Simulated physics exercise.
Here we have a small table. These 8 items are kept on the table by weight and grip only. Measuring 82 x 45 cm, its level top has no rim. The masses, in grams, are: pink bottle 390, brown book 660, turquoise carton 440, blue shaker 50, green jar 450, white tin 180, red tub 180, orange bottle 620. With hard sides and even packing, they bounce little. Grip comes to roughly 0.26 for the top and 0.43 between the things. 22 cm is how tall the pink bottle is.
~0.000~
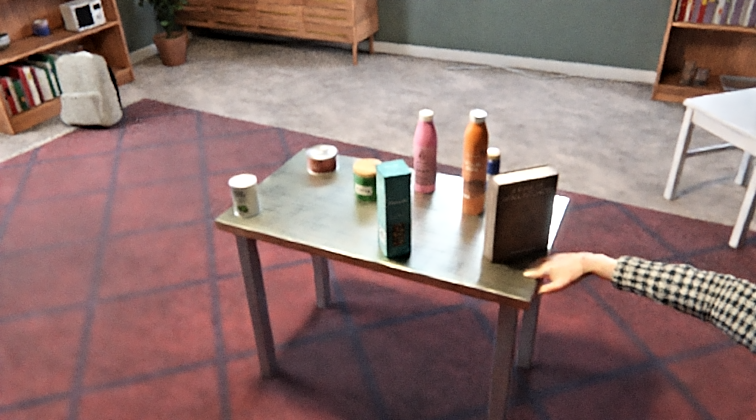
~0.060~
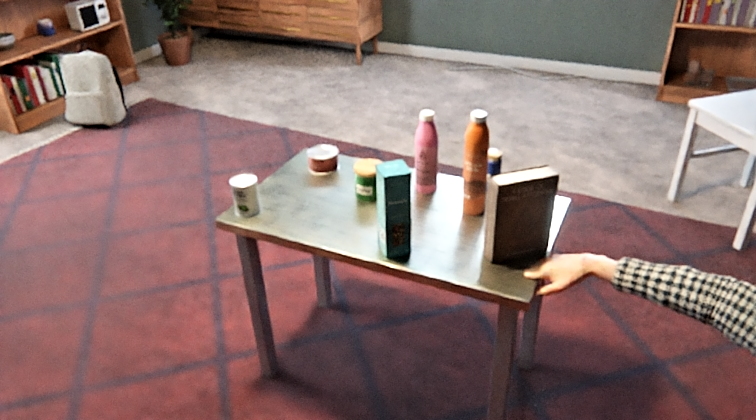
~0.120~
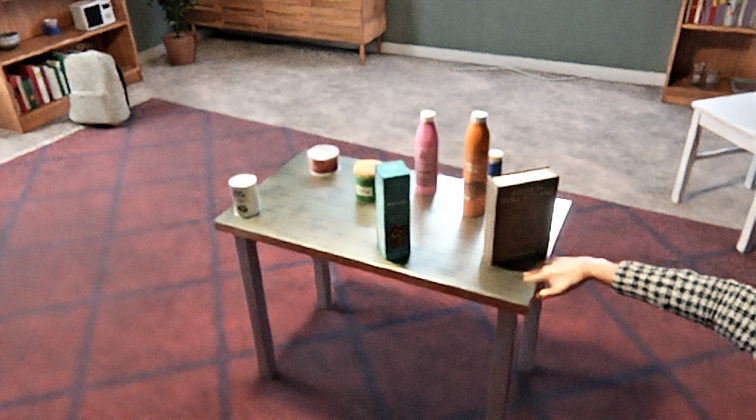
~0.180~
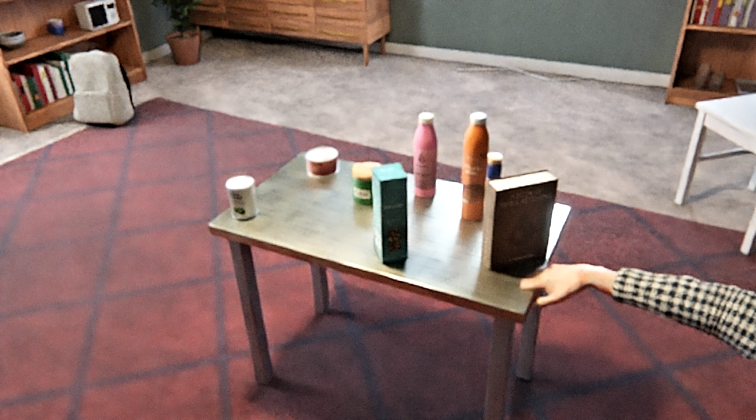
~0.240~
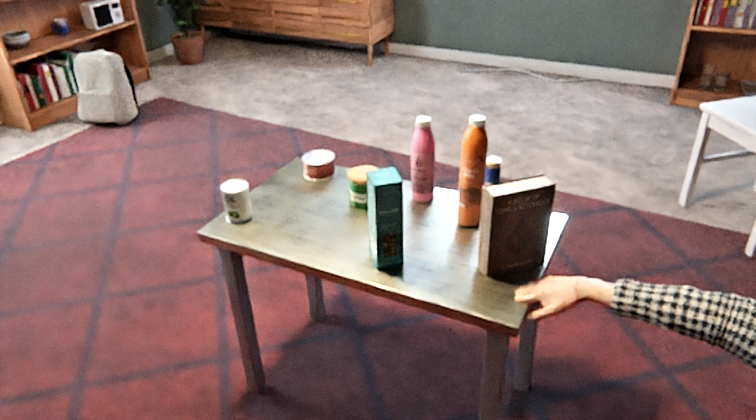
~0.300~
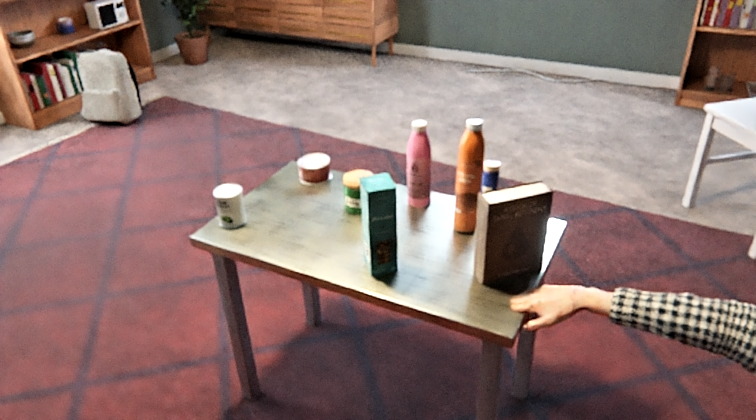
A hand in a black-and-white checked sleeve grips the near right corner of a small table on a red patterned rug, seen from slightly above in a room with shelves. A white tin stands left, a red tub and green jar behind a turquoise carton, with pink and orange bottles, a blue shaker and a brown book rightward. The hand slowly drags the table nearer and leftward as the camera turns slightly left.
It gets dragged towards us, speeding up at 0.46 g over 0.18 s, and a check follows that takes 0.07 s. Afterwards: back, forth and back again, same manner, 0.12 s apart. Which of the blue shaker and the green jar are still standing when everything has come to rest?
The blue shaker is not, the green jar is.
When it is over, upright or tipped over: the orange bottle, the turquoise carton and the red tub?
Here's how it ends: The orange bottle comes down, the turquoise carton comes down, and the red tub never goes down.
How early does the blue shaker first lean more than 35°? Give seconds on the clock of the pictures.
That comes at close to 0.6 seconds.
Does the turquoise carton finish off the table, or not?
When everything stops, the turquoise carton is out of bounds.
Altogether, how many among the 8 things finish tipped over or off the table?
I get 3.
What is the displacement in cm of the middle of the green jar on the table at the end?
Displacement: Approx. 3 cm.
After 0.70 s, blue shaker on its side near (491, 193); green jar slid 4 cm near (365, 187); orange bottle on its side.
After 1.30 s, table 7 cm from its start; blue shaker on its side near (480, 209); green jar slid 3 cm near (354, 198); orange bottle on its side.
At rest (2.1 s), off the table and tipped over, turquoise carton; tipped over on the table, blue shaker and orange bottle; not toppled but over 5 cm from the start, pink bottle; the other 4 in place, give or take 5 cm. In the last view, blue shaker near (489, 197), green jar near (368, 185).
